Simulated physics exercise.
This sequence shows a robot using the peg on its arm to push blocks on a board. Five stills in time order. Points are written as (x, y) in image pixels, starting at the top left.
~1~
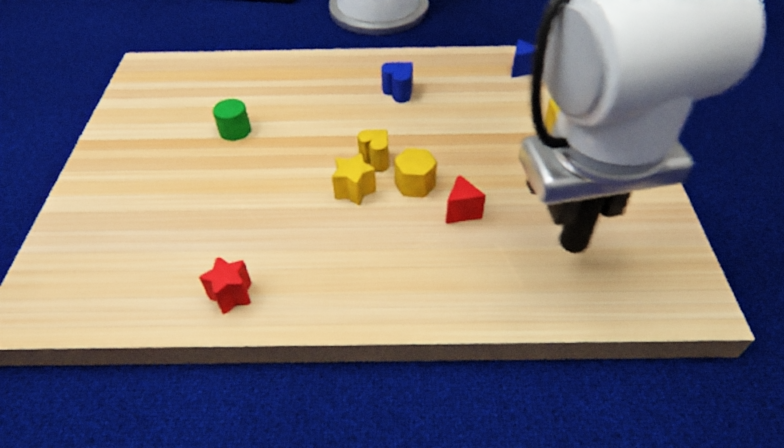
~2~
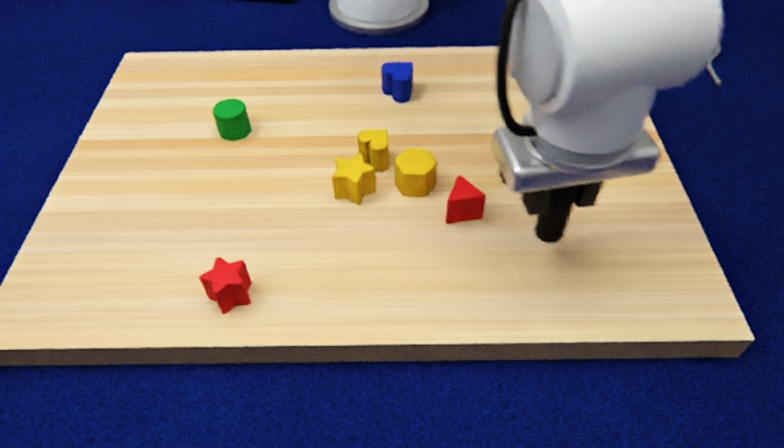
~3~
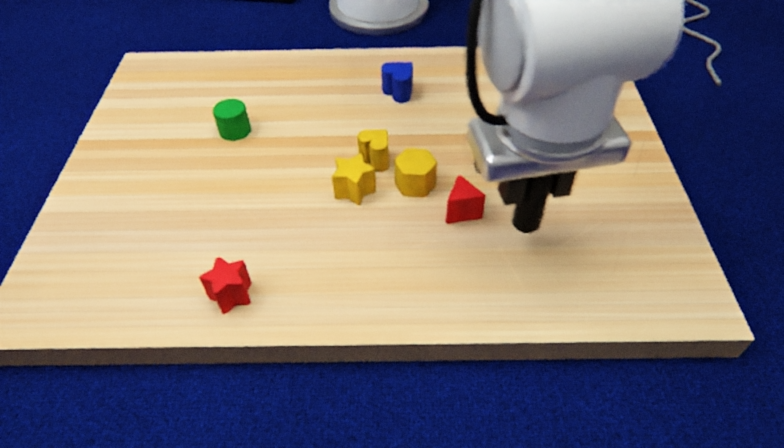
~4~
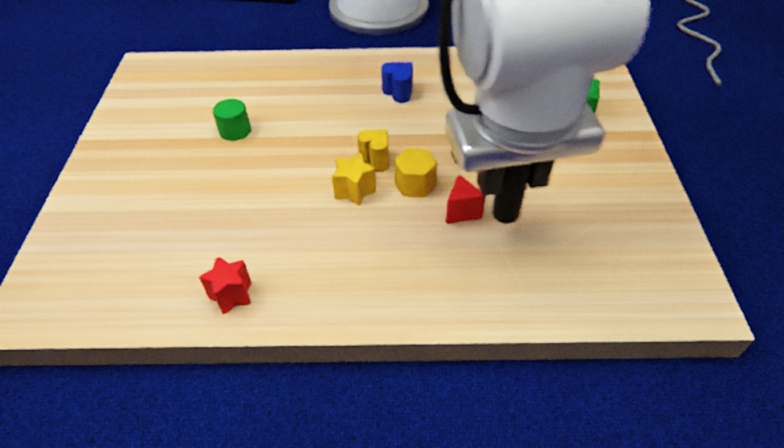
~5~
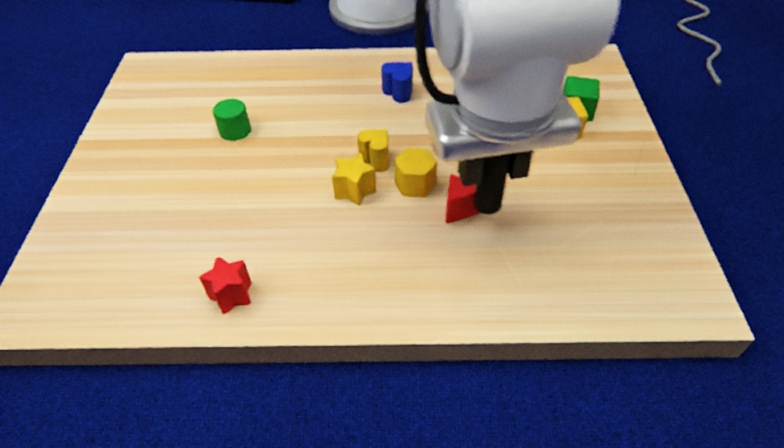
On a light wooden board set on blue cloth, a white robot arm with a dark peg starts at the right, near scattered red, yellow, blue and green blocks. The arm slides steadily left until its peg overlaps the red triangle, uncovering green and yellow blocks behind it.
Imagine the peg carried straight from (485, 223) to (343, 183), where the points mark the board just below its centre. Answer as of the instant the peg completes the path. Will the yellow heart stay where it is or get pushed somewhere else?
By the last moment of the path, the yellow heart has stayed put.
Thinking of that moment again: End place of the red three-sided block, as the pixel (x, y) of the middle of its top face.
Its top centre is at about (432, 164).
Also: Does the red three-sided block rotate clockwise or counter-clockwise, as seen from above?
Rotates clockwise.
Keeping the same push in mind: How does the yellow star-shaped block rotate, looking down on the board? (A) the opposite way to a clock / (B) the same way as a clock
A.
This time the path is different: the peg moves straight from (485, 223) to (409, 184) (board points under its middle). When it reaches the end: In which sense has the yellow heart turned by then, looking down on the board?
Verdict: Clockwise.
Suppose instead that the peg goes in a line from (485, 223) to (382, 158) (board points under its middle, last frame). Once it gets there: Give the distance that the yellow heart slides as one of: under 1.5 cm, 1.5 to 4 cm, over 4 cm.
It ends farther than 4 cm from its spot.
The first path, step by step. One third of the way, peg (435, 192); yellow hexagon (408, 155); red three-sided block (433, 168), turned 20° clockwise.
Two thirds of the way, peg (387, 179); yellow hexagon (403, 151); red three-sided block (432, 164), turned 35° clockwise.
At the end, peg (341, 165); yellow star-shaped block (312, 160), turned 40° anticlockwise; yellow heart not moved; yellow hexagon (403, 151); red three-sided block (432, 164), turned 35° clockwise.
